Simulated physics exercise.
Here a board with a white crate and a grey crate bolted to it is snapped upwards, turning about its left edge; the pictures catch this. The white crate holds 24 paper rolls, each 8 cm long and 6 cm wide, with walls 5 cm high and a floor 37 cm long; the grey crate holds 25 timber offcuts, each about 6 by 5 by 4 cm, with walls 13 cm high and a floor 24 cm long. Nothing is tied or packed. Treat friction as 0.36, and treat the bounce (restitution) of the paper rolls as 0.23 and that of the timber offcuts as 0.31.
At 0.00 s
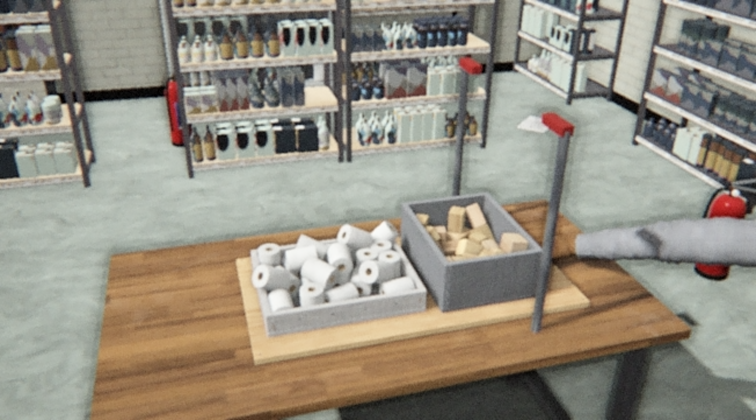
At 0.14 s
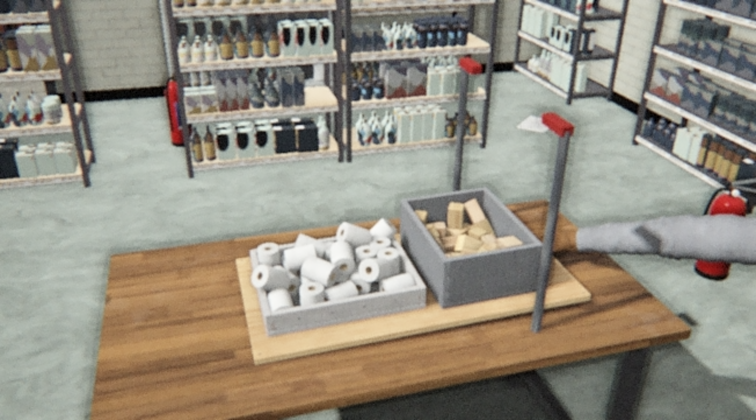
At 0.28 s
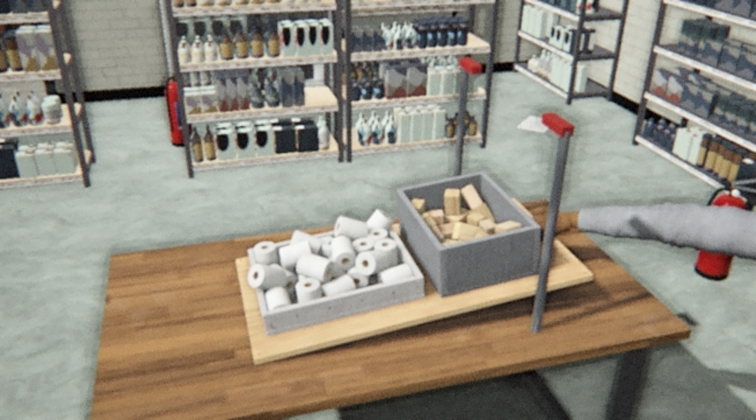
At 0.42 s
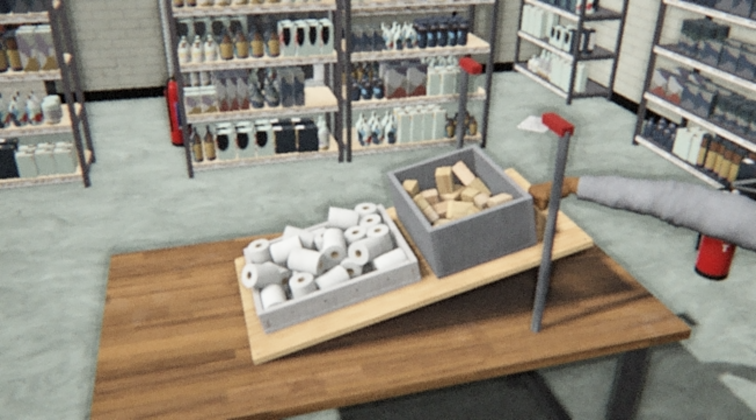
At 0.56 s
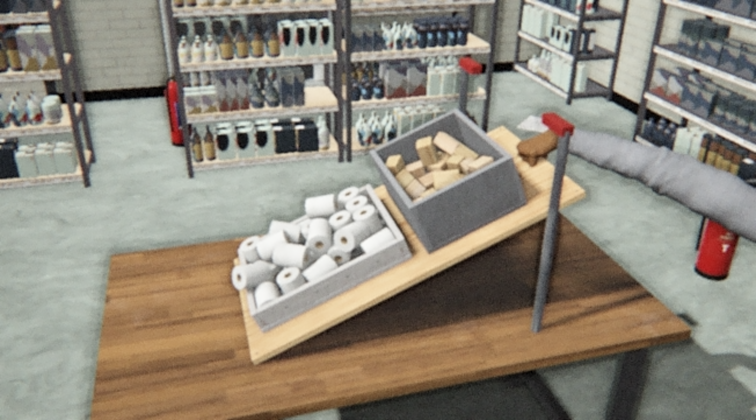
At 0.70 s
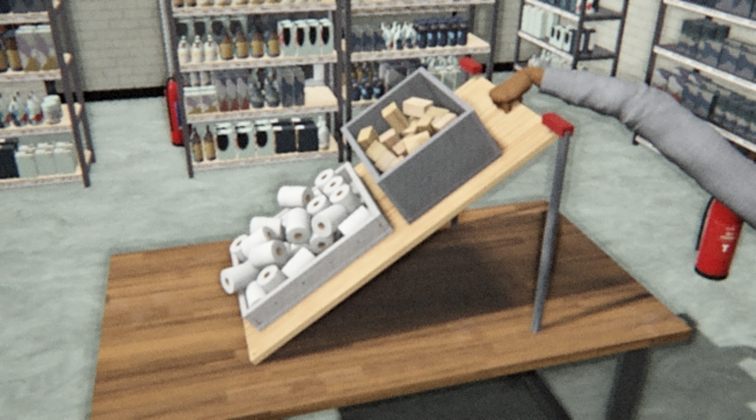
Wooden board carrying a white crate of paper rolls and a grey crate of timber offcuts tilting steeply as a gloved hand raises its right end.
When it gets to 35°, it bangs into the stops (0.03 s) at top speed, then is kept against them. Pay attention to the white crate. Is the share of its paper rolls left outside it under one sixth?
No, it is over a sixth.
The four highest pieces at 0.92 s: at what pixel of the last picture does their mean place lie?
(411, 127).
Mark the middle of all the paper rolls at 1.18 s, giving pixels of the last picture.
I'd put it close to (271, 259).
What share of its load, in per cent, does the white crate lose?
Roughly 30 percent.
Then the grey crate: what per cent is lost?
I'd put the grey crate at some 0 per cent.
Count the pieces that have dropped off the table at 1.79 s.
Count: Roughly 2.
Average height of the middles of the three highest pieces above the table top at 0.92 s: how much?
About 46 cm up.
After 0.78 s, tilt 35°; the white crate has all 24 and the grey crate has all 25.
After 0.92 s, tilt 35°; the white crate is down by 2 of 24 and the grey crate has all 25.
After 1.18 s, tilt 35°; the white crate is down by 6 of 24 and the grey crate has all 25.
When it is over (at 1.79 s), the white crate is down by 7 of 24 and the grey crate has all 25. Asked share, 7 of 24, 29 per cent.
